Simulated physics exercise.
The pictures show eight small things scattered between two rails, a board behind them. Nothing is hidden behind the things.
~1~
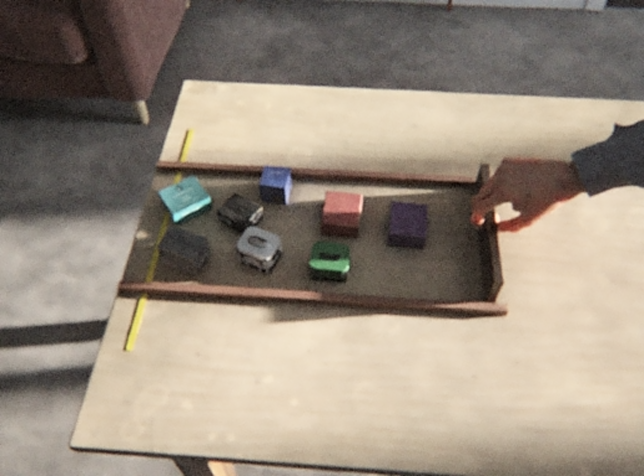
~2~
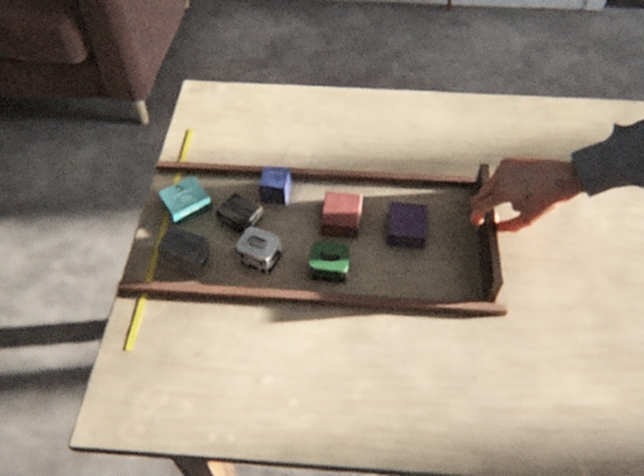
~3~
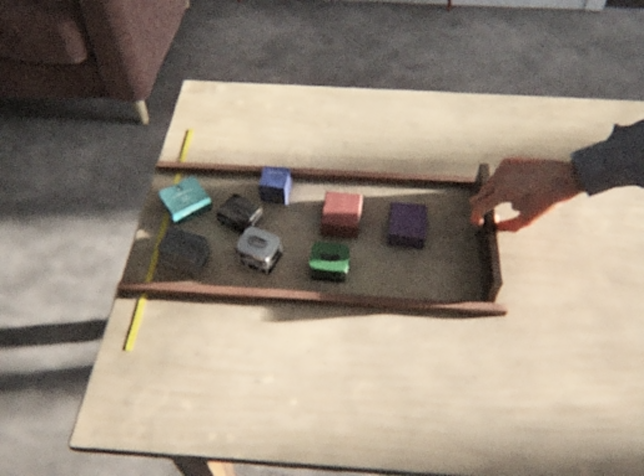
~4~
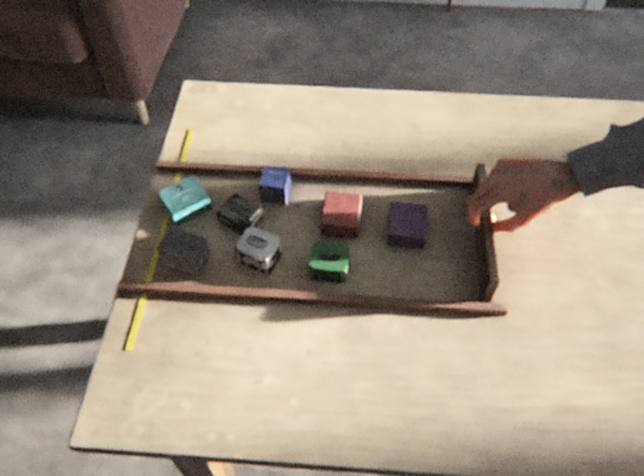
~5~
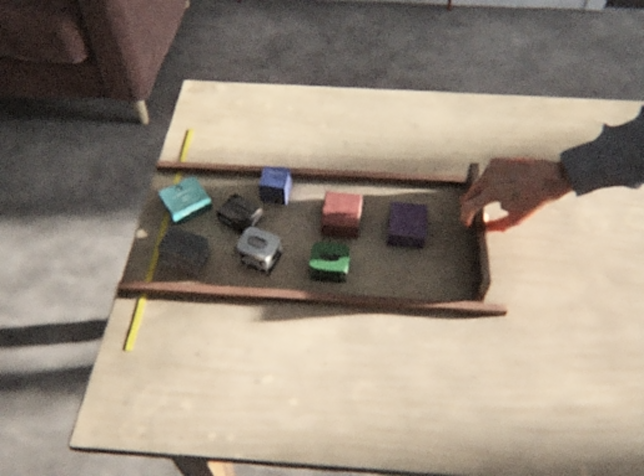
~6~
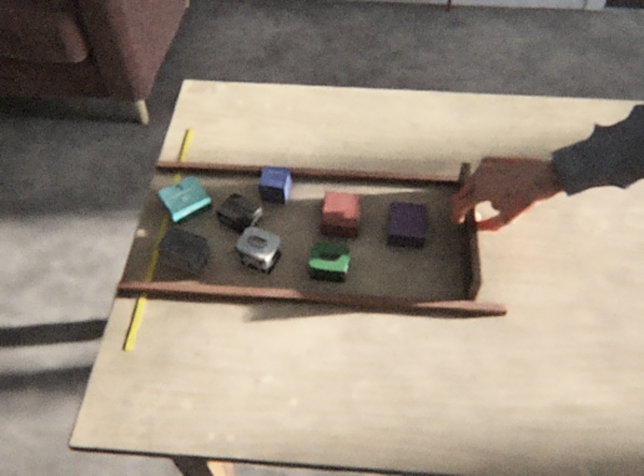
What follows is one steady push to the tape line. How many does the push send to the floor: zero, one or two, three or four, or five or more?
Here the number that fall off is five or more.
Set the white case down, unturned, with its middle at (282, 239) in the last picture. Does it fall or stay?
From there it is lost.
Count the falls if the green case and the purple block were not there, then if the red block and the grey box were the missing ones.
3 in the first case, 3 in the second.
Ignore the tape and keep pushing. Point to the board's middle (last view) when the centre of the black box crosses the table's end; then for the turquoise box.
Its middle is around (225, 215) and around (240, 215).
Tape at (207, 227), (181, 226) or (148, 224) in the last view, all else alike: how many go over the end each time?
Down on the floor: 3, 5 and 8.
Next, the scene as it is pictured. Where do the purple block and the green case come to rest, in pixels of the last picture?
The purple block at (147, 211), the green case at (135, 252).
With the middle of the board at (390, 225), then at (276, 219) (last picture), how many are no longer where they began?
First 2, then 8.
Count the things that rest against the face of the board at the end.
That makes 3.
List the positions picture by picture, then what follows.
In the first frame, turquoise box (186, 200); grey box (184, 251); black box (240, 214); board (487, 231); tape (165, 225).
In the second frame, grey box (184, 251); purple block (407, 225).
In the third frame, black box (240, 214); white case (259, 250).
In the fourth frame, turquoise box (185, 201); blue box (276, 185).
In the fifth frame, grey box (184, 251); green case (330, 263).
In the sixth frame, turquoise box (185, 200); grey box (184, 251); black box (240, 214); board (468, 230); tape (164, 225).
A little later, none off yet; turquoise box at rest near (185, 200); grey box at rest near (184, 251); black box at rest near (240, 214).
Next, none off yet; turquoise box shifted about its own width near (162, 195); grey box shifted about its own width near (154, 255); black box shifted well along near (165, 228).
When it is over, the number that fall off is five or more; down, red block, white case, black box, grey box and turquoise box.
